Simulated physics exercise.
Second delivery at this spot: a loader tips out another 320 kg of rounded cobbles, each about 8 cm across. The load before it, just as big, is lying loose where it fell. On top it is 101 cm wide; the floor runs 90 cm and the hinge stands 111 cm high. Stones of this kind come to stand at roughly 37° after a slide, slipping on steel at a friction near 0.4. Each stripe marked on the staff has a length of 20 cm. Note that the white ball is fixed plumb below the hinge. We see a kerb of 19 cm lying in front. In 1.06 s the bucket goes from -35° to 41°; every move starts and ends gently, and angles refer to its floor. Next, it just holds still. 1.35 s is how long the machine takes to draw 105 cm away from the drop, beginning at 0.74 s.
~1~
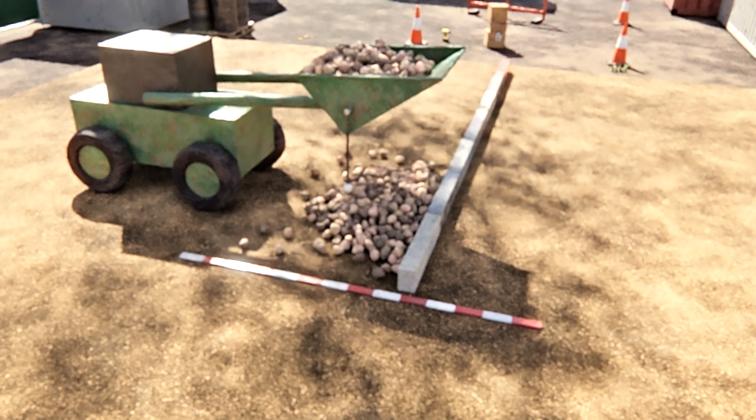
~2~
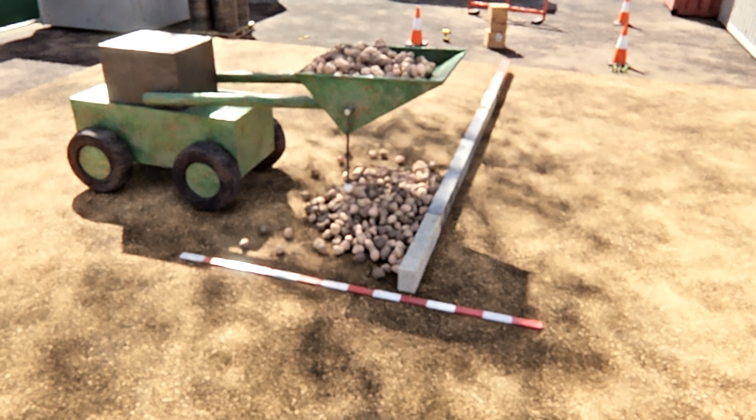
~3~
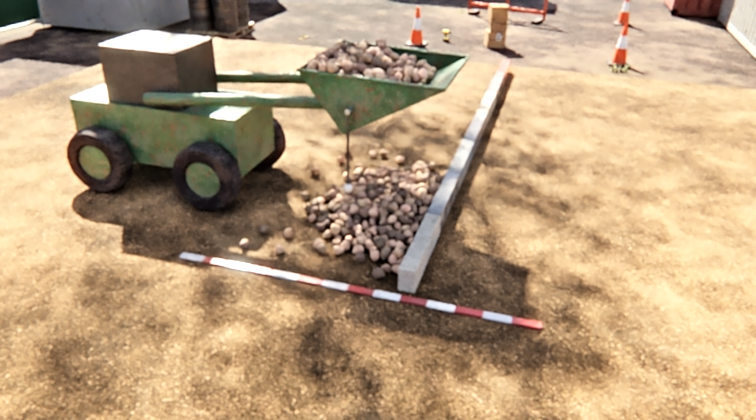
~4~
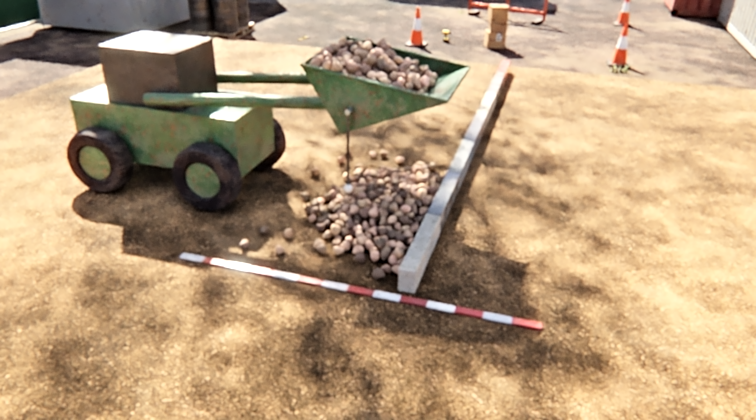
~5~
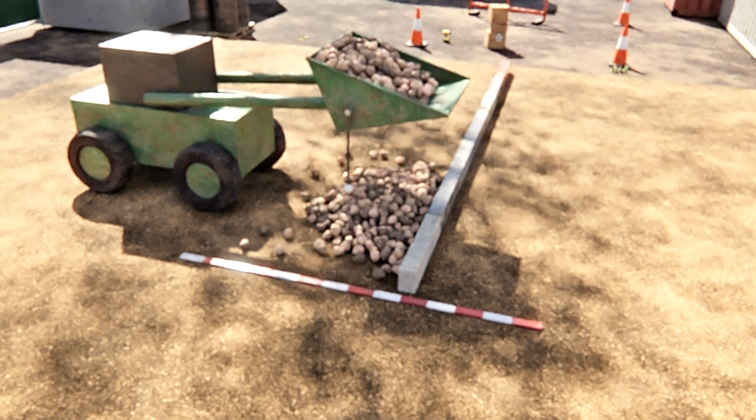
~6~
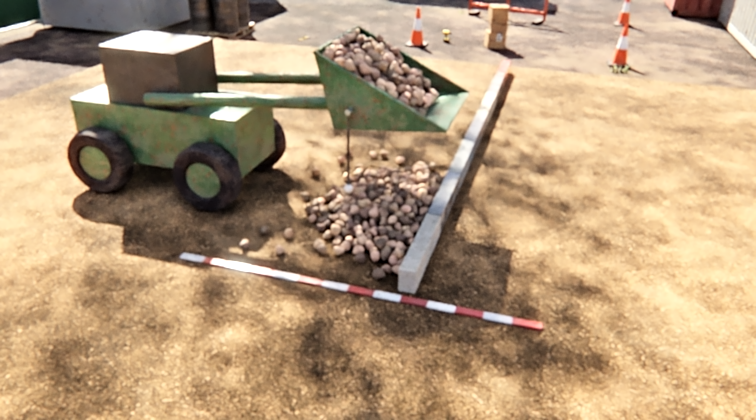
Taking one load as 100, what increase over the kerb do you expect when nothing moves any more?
28 out of 100.
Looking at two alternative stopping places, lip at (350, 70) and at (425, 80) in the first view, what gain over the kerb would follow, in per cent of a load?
0 % and 15 %.
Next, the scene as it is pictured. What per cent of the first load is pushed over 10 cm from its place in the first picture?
The answer is about 5 per cent.
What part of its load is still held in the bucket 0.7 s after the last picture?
About 35 per cent.
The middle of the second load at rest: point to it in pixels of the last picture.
Centre at roughly (419, 200).
Then, 0.4 s after the last picture the floor is at 30°; in per cent of one load, 100 in the bucket, 101 on this side of the kerb; the foremost stones are at (432, 172).
Then, 0.7 s after the last picture the floor is at 41°; in per cent of one load, 35 in the bucket, 157 on this side of the kerb, 9 over the kerb; the foremost stones are at (470, 219).
Then, 2.1 s after the last picture the floor is at 41°; in per cent of one load, 0 in the bucket, 172 on this side of the kerb, 28 over the kerb; the foremost stones are at (583, 260).
Then, 4.6 s after the last picture the floor is at 41°; in per cent of one load, 0 in the bucket, 172 on this side of the kerb, 28 over the kerb; the foremost stones are at (583, 260). Net gain over the kerb, 28.
